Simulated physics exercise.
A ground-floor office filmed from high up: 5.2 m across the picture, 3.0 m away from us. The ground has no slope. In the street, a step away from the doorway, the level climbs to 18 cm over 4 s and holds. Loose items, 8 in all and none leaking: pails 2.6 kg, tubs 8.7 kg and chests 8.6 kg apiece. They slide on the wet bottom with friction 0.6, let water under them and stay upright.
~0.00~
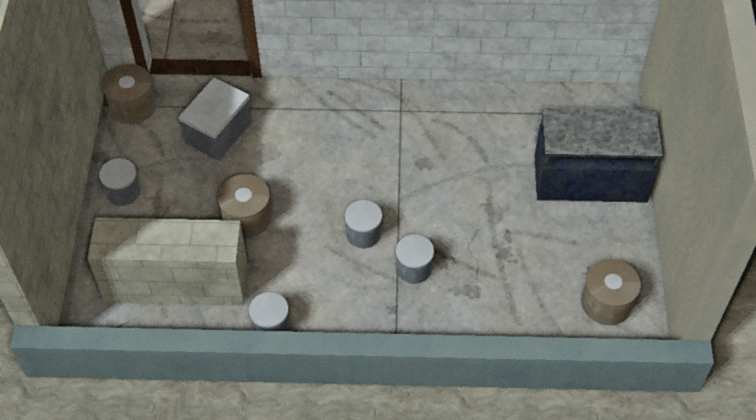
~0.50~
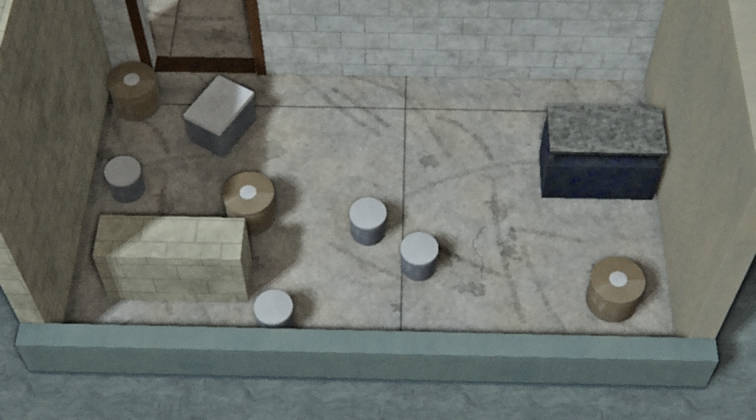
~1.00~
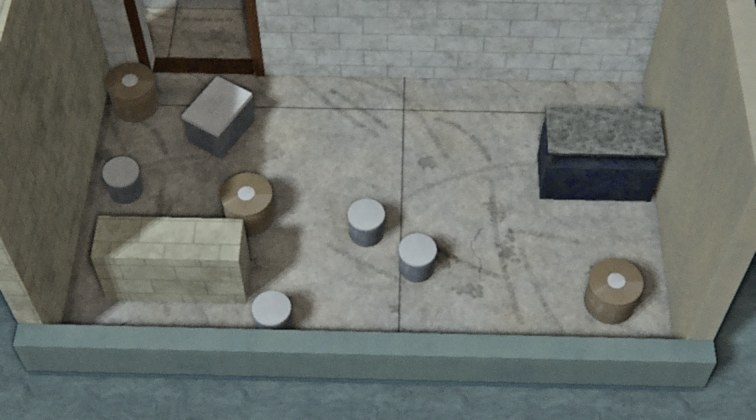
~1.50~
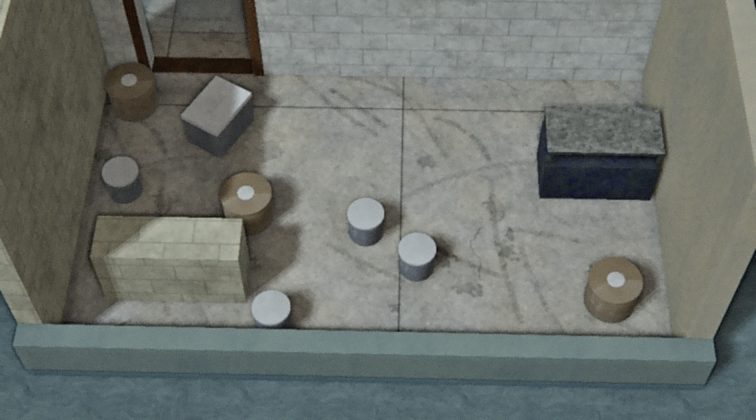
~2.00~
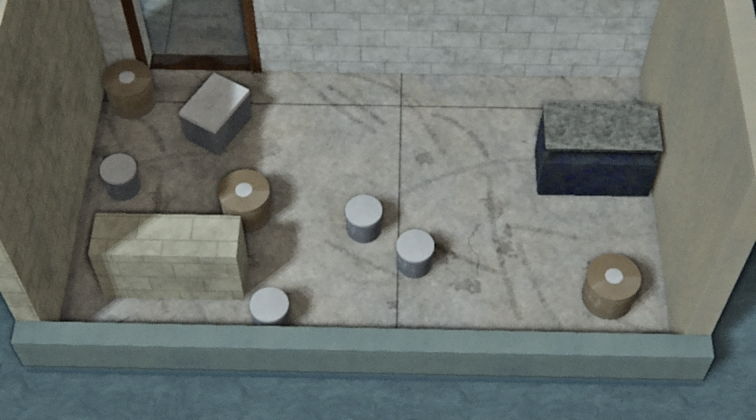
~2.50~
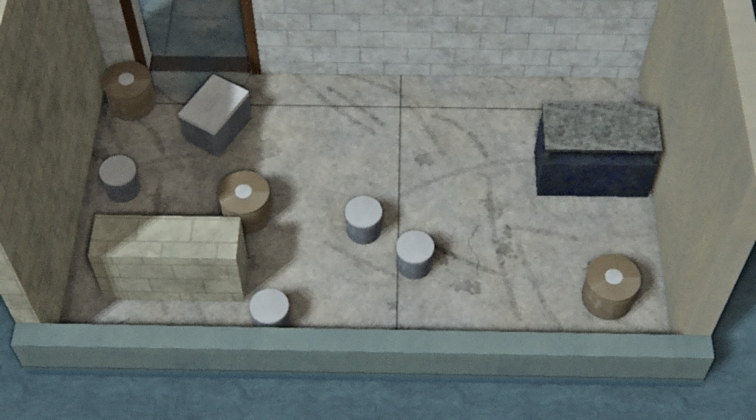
Bluish water spreads over the street outside and shows in the doorway while the office objects stay still.
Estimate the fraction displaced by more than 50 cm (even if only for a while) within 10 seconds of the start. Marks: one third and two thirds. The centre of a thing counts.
It is two thirds or more.
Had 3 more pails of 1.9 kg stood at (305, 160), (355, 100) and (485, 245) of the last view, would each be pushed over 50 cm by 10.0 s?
In that order: More, short of it, past it.
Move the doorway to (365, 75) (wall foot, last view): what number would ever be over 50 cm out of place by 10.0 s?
Then 4.
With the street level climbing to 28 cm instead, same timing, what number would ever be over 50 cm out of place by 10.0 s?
Then 7.
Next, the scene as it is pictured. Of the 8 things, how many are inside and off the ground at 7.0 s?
1 of them.
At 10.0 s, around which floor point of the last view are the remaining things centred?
Around (464, 274).
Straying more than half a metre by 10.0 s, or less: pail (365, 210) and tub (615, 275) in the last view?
In turn: Past it, less.
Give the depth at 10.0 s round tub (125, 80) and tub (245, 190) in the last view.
Roughly 12 and 6 cm.
After 3.5 s 0 of 8 are over 50 cm from their spots; 0 afloat.
After 4.5 s 1 of 8 are over 50 cm from their spots; 0 afloat.
After 7.0 s 5 of 8 are over 50 cm from their spots; 1 afloat.
After 10.0 s 7 of 8 are over 50 cm from their spots, and 7 have been at some point; 6 afloat.
